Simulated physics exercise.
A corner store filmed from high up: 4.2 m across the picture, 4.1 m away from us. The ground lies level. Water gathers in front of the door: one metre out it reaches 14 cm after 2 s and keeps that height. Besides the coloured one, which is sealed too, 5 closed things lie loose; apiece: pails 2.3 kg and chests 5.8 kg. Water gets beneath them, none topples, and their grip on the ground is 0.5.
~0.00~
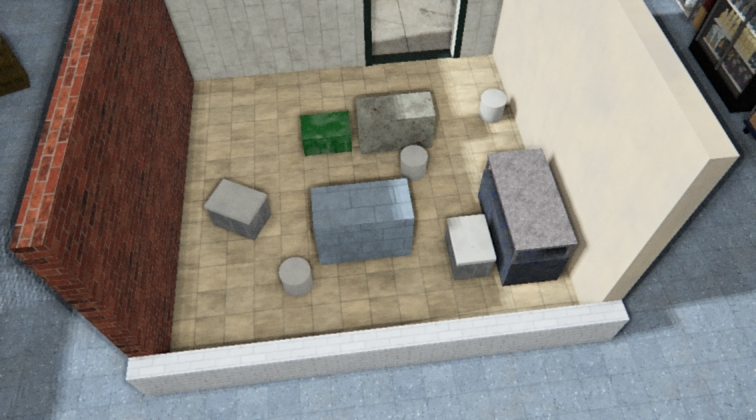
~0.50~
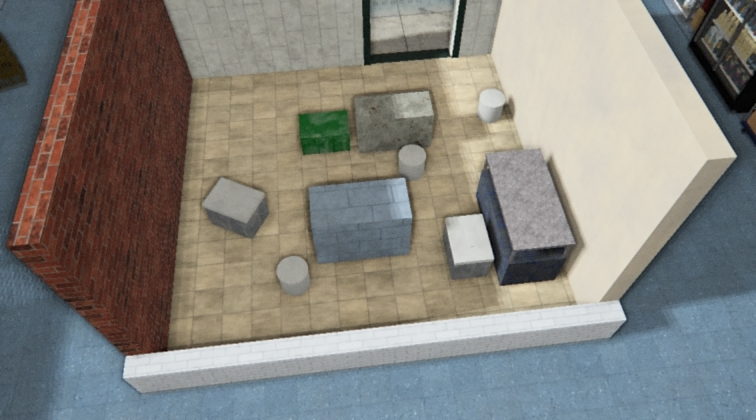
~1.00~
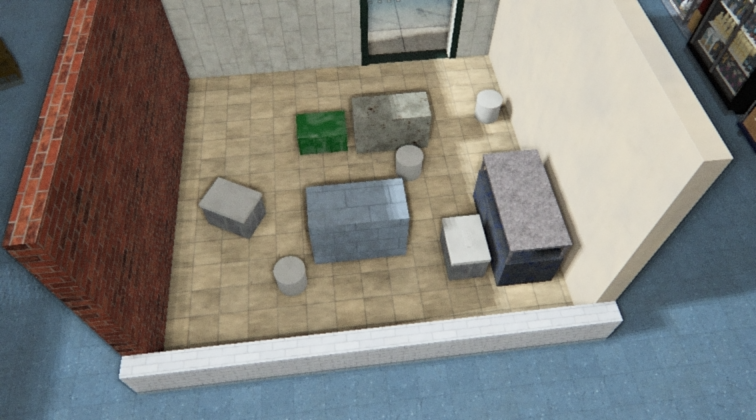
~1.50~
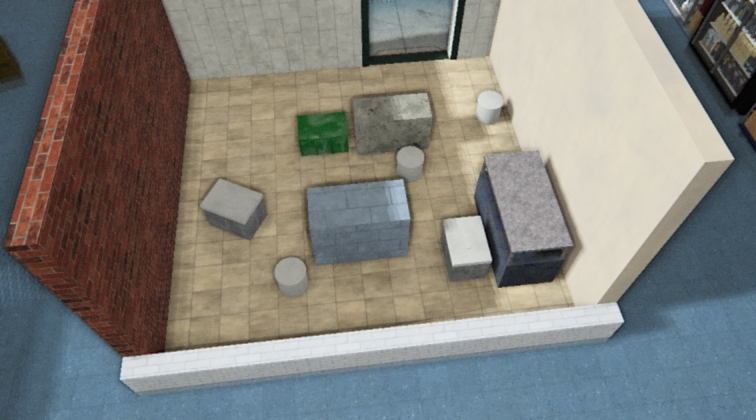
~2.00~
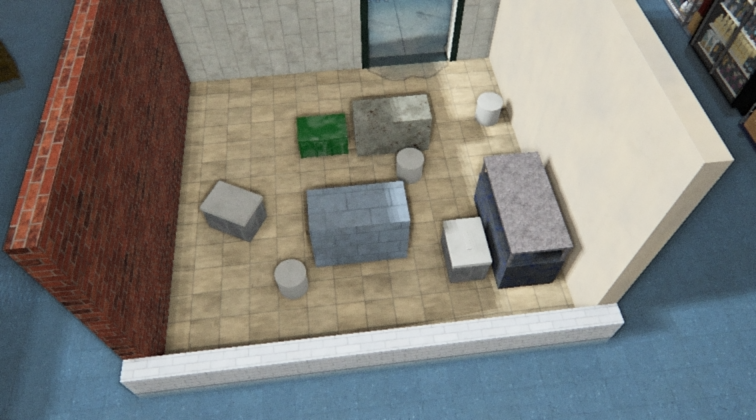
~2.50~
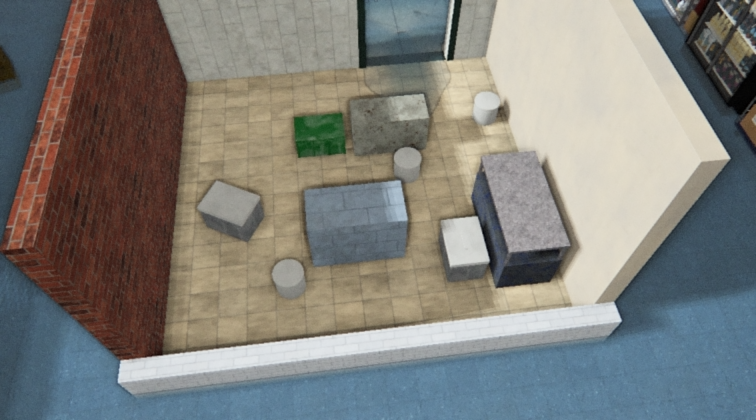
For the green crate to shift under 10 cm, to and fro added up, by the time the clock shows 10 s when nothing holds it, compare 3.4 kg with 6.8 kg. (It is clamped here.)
Verdict: Neither load is enough.
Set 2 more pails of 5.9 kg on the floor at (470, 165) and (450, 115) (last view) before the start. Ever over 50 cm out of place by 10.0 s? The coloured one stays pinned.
In turn: Over, past it.
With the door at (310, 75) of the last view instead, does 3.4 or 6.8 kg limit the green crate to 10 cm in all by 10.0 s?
Then neither weight holds it.
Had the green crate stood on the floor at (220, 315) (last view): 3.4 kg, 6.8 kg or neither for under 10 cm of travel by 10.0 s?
The smaller is enough.
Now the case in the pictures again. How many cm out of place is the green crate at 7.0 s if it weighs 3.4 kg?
About 80 cm.
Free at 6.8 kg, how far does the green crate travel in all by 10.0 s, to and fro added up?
Some 80 cm in all.
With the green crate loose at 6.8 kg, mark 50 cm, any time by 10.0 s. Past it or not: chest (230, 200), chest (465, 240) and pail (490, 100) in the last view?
In turn: Short of it, short of it, more.
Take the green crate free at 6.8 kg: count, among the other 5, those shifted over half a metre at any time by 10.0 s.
That makes 2.
After 3.5 s the green crate would be 0 cm from its start with 3.4 kg and 0 cm from its start with 6.8 kg; 1 cm of water round it then.
After 4.5 s the green crate would be 38 cm from its start with 3.4 kg and 21 cm from its start with 6.8 kg; 2 cm of water round it then.
After 7.0 s the green crate would be 78 cm from its start with 3.4 kg and 28 cm from its start with 6.8 kg; 2 cm of water round it then.
After 10.0 s the green crate would be 118 cm from its start with 3.4 kg and 69 cm from its start with 6.8 kg; 4 cm of water round it then.
